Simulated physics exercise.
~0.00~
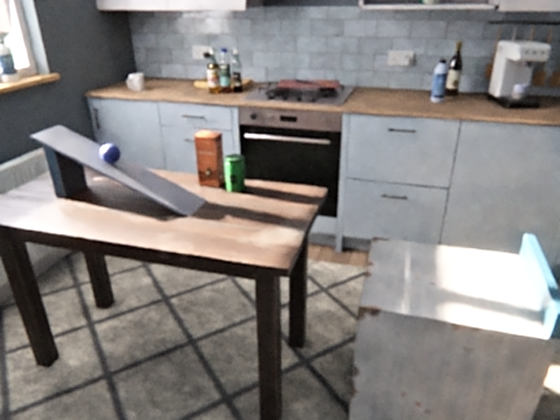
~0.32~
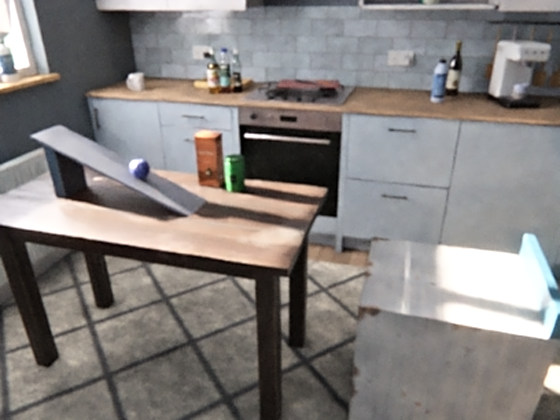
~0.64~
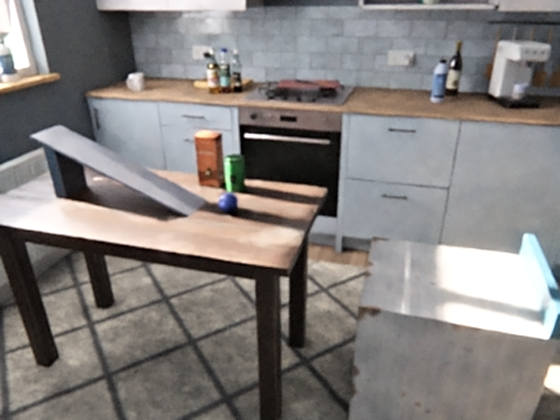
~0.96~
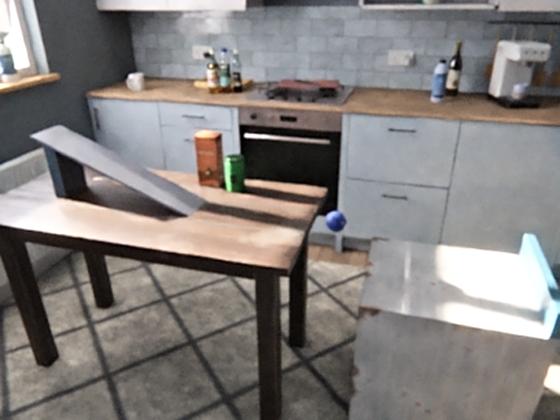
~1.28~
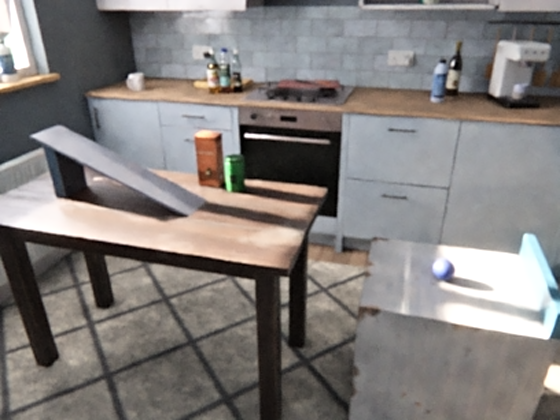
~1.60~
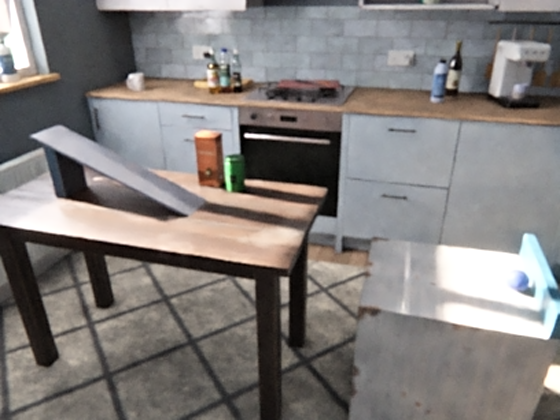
A small blue ball rolls down a dark sloping board on a wooden table in a kitchen, viewed from a fixed spot slightly above. An orange-brown carton and a green jar stand behind its path, with pale blue cabinets, an oven and a tiled wall beyond. Leaving the ramp, the ball crosses the tabletop to the right, passing in front of the jar. It shoots off the edge, sails over the gap and reaches the lower, worn grey top at right. It continues right and ends beside the light blue batten, while the carton and jar stay put.
